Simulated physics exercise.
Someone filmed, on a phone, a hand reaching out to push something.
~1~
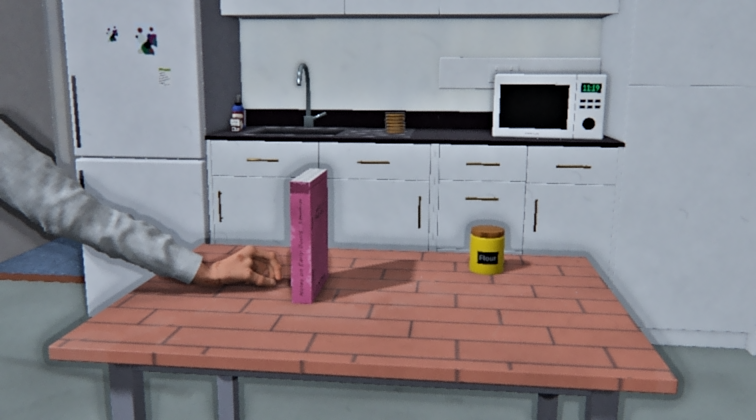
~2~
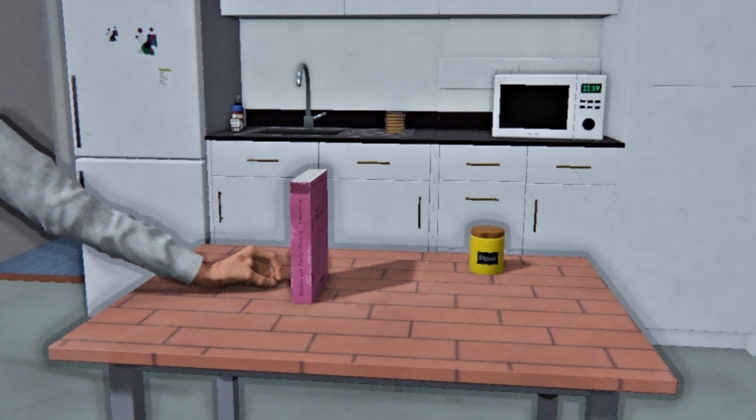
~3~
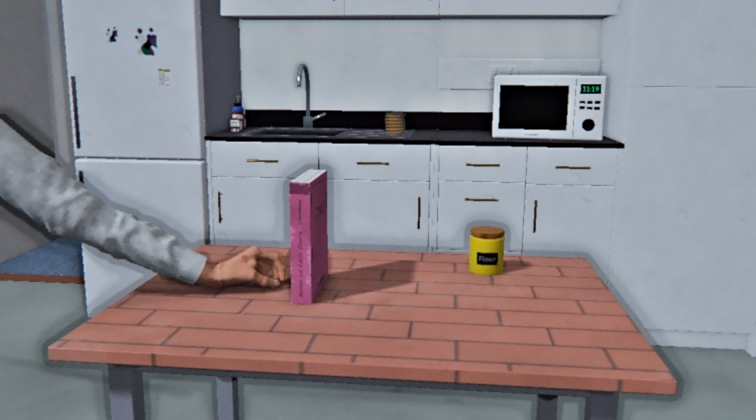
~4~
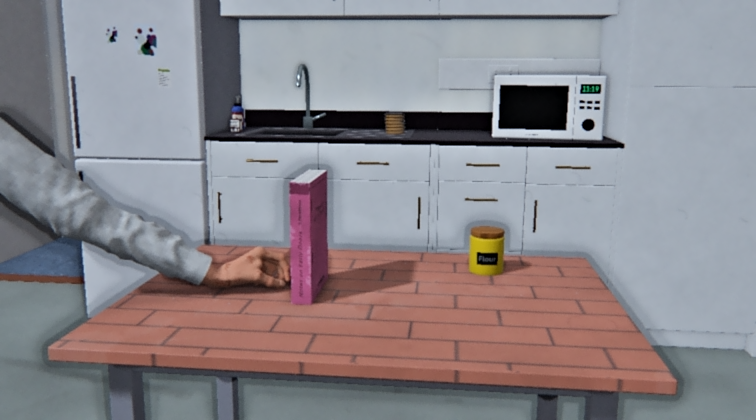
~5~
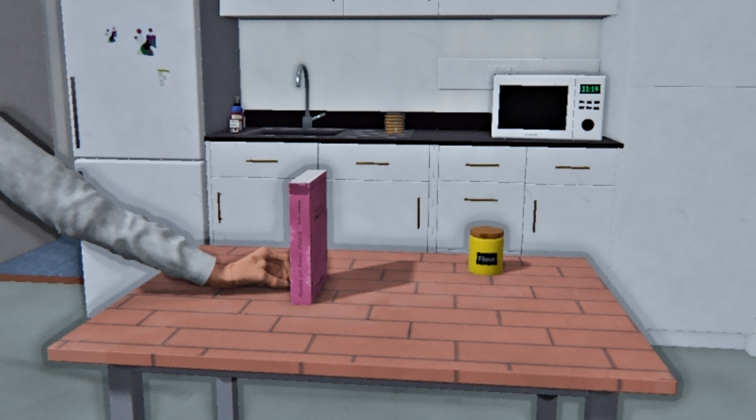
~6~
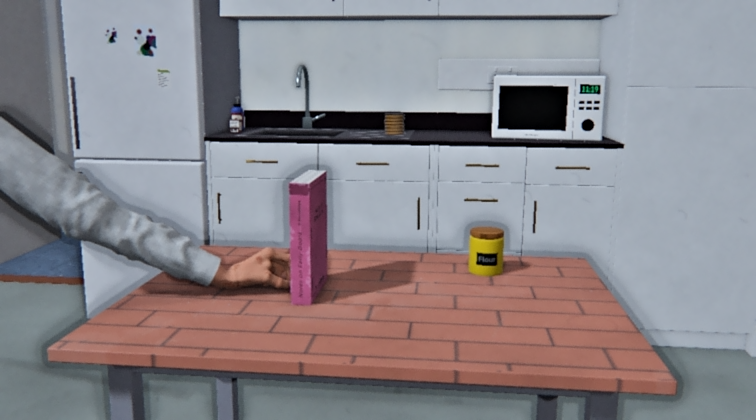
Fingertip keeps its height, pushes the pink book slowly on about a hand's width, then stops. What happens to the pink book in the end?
It keeps its balance.
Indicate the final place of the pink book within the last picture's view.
The object finishes roughly at pixel (372, 237).
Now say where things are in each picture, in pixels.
Pink book (311, 233), in the first frame.
Pink book (311, 233), in the second frame.
Pink book (310, 234), in the third frame.
Pink book (310, 234), in the fourth frame.
Pink book (310, 234), in the fifth frame.
Pink book (310, 235), in the sixth frame.
Then, 0.40 s on from there, pink book shifted a little near (325, 235).
Then, 0.80 s on from there, pink book shifted a little near (344, 236).
Then, 1.30 s on from there, pink book shifted about its own width near (367, 237).
In the end, moved from the start, pink book. At the end, from the last picture's camera, pink book near (372, 237).
